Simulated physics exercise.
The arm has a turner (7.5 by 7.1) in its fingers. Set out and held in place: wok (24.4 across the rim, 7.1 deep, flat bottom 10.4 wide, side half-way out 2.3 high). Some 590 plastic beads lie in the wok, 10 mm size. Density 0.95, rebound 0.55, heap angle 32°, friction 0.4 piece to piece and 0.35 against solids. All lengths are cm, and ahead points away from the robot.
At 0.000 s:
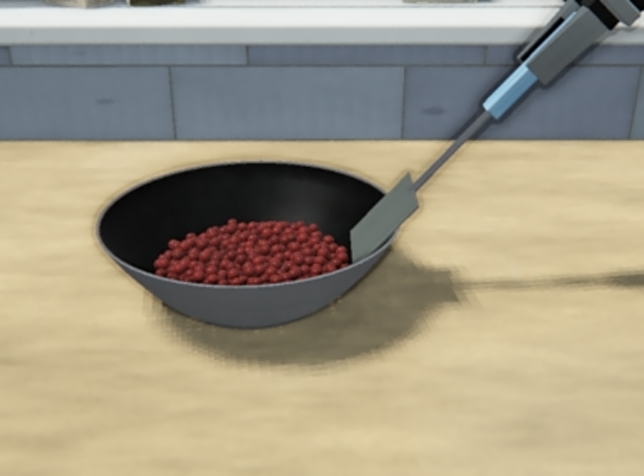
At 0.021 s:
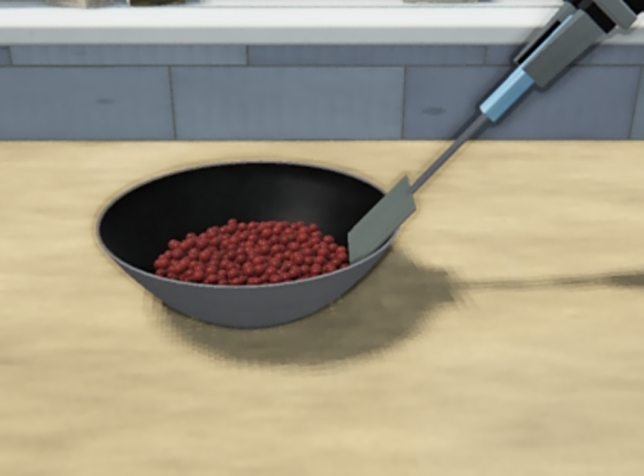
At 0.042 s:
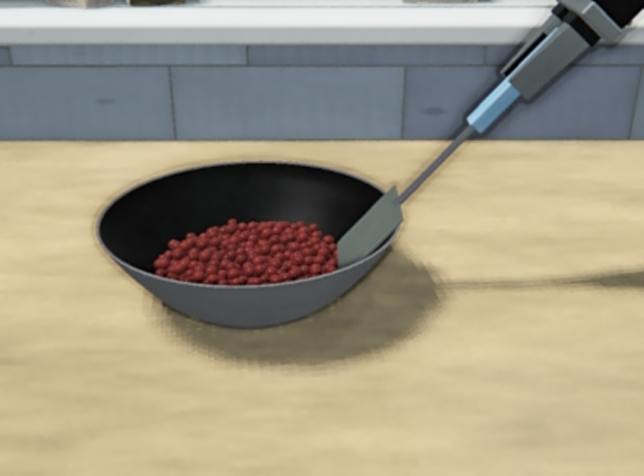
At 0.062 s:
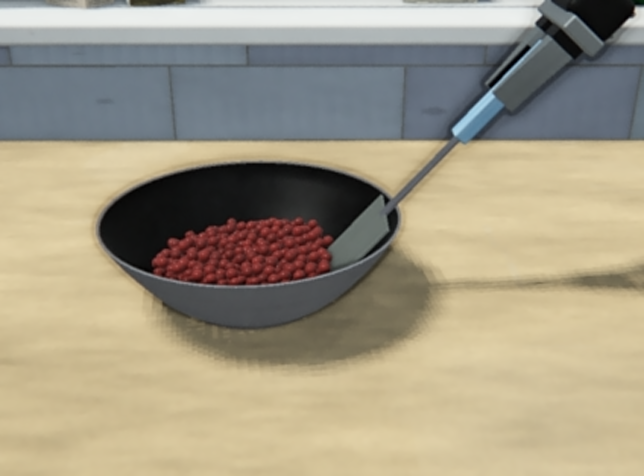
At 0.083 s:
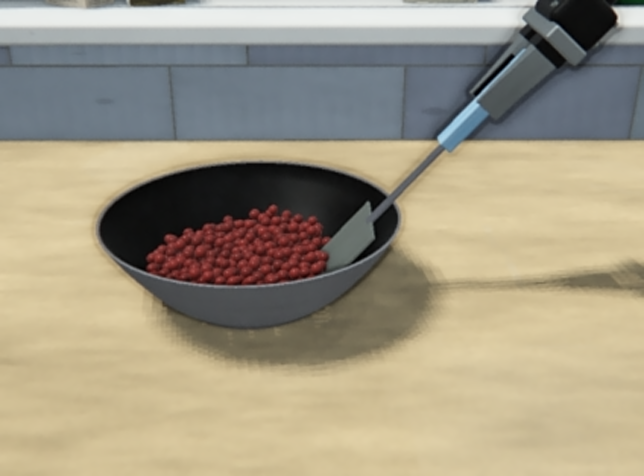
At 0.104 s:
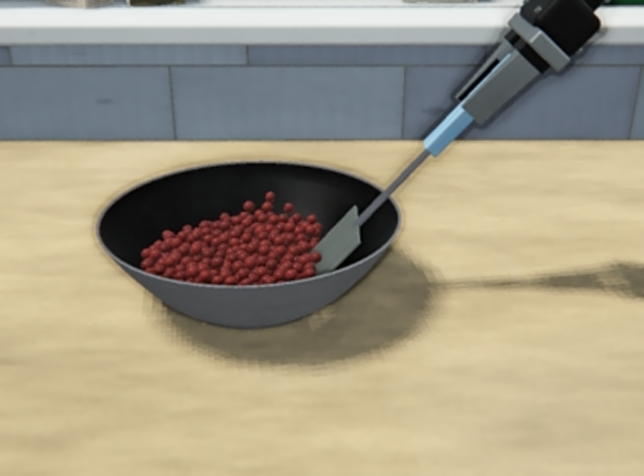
A robot arm slides a turner left into the wok, pushing the red beads slightly.
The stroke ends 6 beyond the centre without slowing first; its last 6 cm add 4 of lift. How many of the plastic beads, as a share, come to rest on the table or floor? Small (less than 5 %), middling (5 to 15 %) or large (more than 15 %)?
Share on the table or floor: Small (less than 5 %).
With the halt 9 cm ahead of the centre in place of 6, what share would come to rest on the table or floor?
It would be near 25 per cent.
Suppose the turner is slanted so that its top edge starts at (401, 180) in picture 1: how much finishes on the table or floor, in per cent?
About 0 per cent.
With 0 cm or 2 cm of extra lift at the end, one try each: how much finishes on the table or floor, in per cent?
Some 0 and 0 per cent.
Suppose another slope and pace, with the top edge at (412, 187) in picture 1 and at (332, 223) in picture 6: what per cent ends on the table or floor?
Some 15 per cent.
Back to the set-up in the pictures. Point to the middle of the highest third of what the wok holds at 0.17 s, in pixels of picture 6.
Around (201, 251).
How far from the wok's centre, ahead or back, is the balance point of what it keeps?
Some 3.5 cm ahead.
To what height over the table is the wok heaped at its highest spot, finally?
Roughly 7.5 cm.
By 0.17 s, sloping 49°, highest piece 6 above the table; 593 in the wok.
By 0.24 s, sloping 49°, highest piece 6 above the table; 593 in the wok.
By 0.47 s, sloping 49°, highest piece 8 above the table; 580 in the wok, 7 on the table or floor, 6 on the blade or in flight.
By 1.52 s, sloping 49°, highest piece 8 above the table; 580 in the wok, 13 on the table or floor.
Final count, 580 in the wok, 13 on the table or floor. That is 2 % on the table or floor.
